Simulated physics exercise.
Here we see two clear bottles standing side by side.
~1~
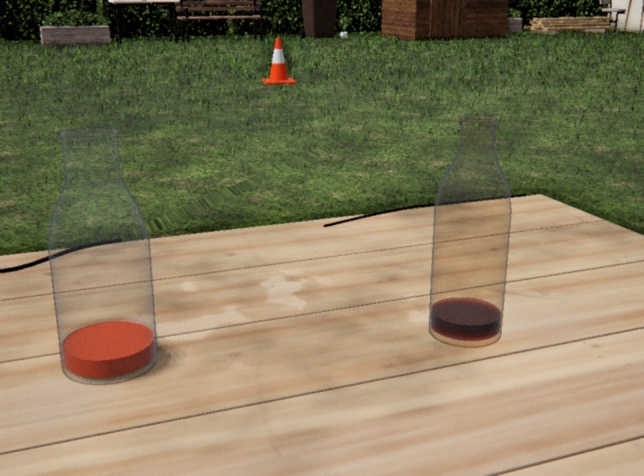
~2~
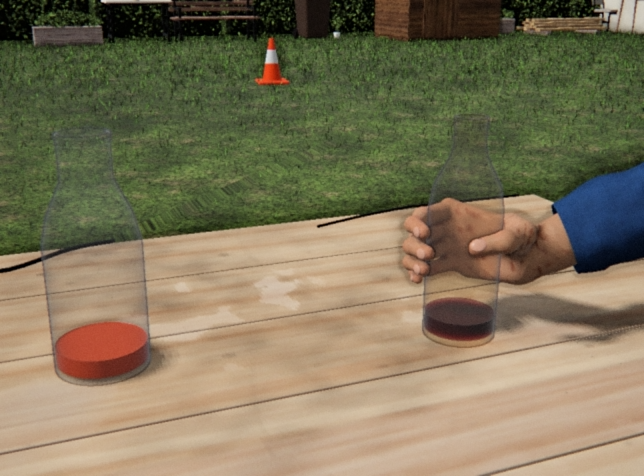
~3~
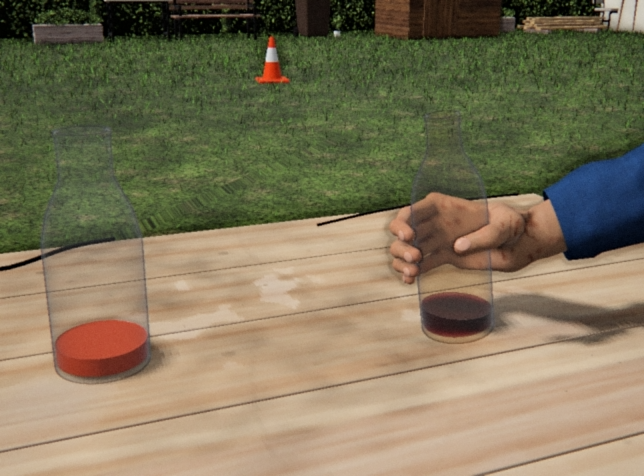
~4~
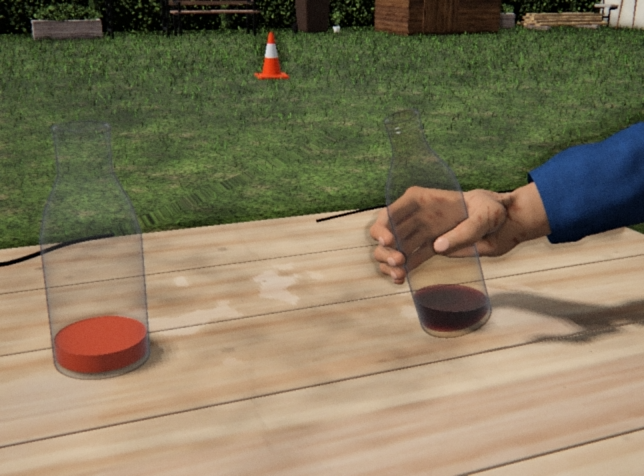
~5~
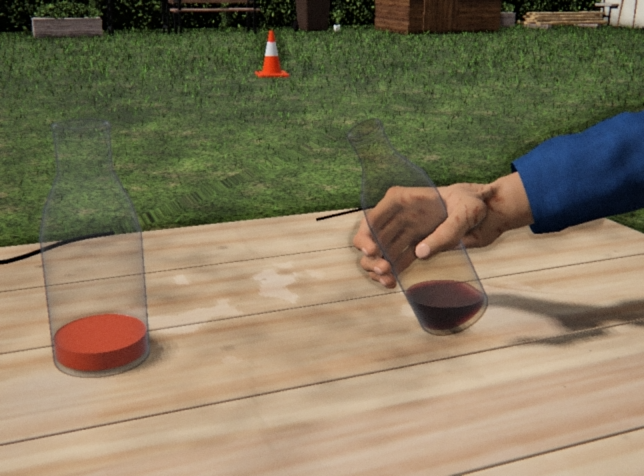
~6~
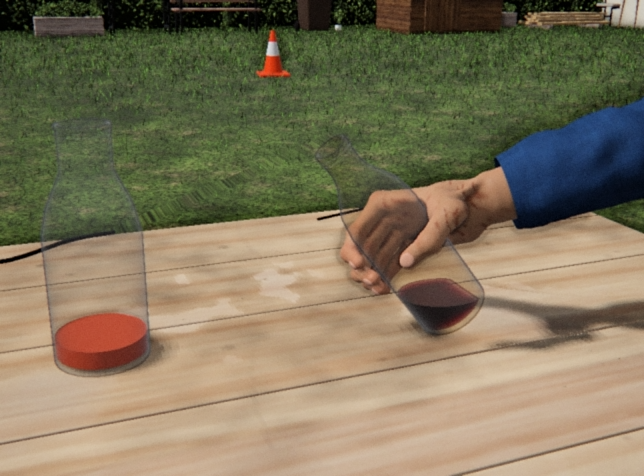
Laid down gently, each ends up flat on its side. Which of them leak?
Left bottle: The result will be no loss, right bottle: The result will be no loss.
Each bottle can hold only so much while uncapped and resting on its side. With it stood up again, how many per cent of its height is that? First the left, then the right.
I'd say near 16 per cent for the first and 22 per cent for the second.
Shortly, the right bottle is nearly down; right bottle, no leak.
Then, the right bottle lies flat; right bottle, no leak.
At the finish, both lie flat; right bottle, no leak; left bottle, no leak.
